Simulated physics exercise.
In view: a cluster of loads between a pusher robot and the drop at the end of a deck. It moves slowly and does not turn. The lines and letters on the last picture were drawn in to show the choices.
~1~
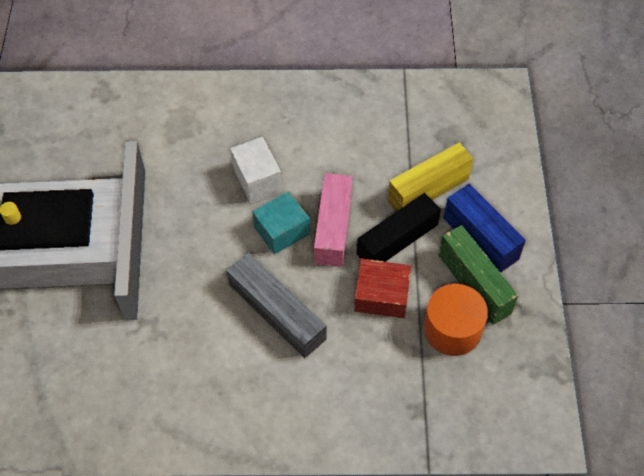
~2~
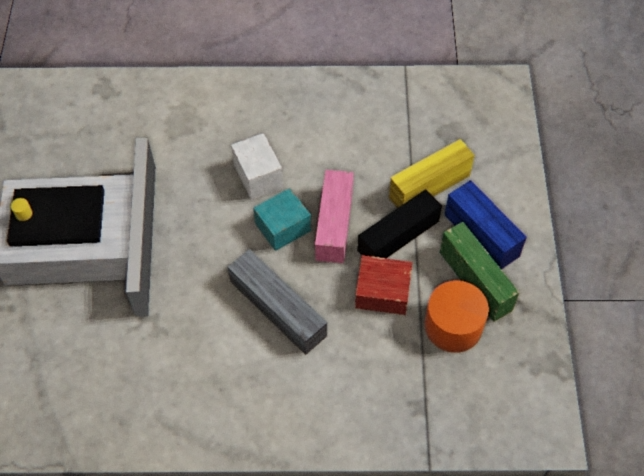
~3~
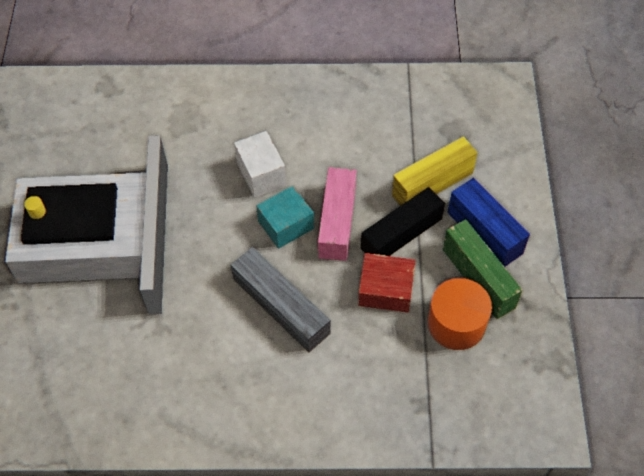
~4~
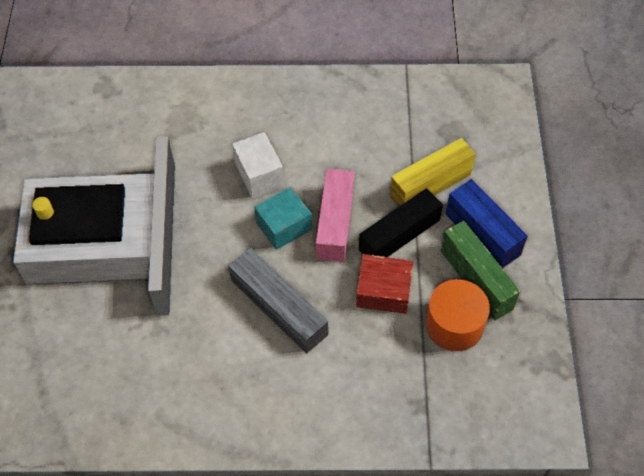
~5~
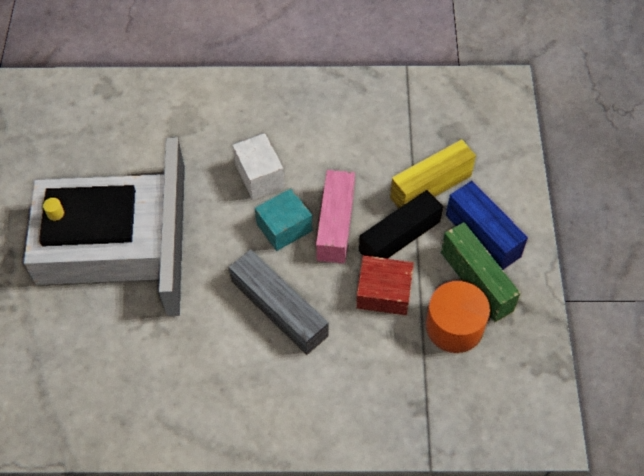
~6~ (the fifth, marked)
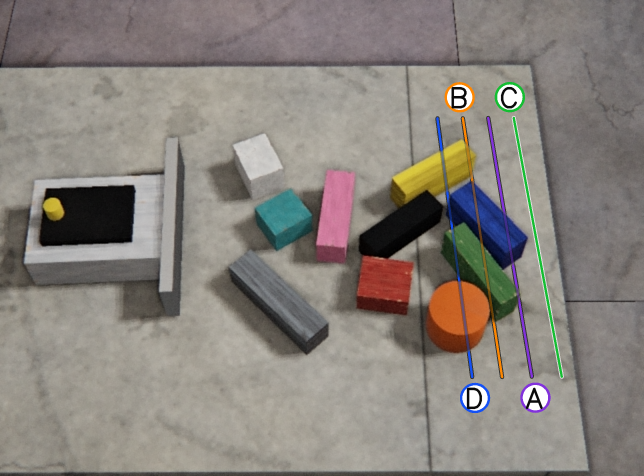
In the video, a pale robot with a flat front plate, a black top and a yellow knob moves slowly rightward across a stone-like deck, while a cluster of colourful blocks and an orange cylinder stays in place ahead of it.
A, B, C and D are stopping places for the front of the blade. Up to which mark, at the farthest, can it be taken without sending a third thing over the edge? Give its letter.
D.
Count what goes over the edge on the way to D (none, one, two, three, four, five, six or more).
By then, two.
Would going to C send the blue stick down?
Yes.
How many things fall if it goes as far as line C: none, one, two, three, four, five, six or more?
By then, six or more.
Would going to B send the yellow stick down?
No.
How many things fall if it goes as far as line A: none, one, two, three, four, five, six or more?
In all, six or more.
On the copy, A at (508, 237); B at (481, 237); C at (536, 237); D at (453, 238).
On D. First, robot (199, 214); grey stick (311, 312); white crate (297, 168).
Then, robot (301, 213); blue stick (511, 223); green bar (509, 273).
Finally, robot (379, 213); blue stick over the edge; green bar over the edge; two fallen.
By contrast, A drops seven; B drops three; C drops eight.
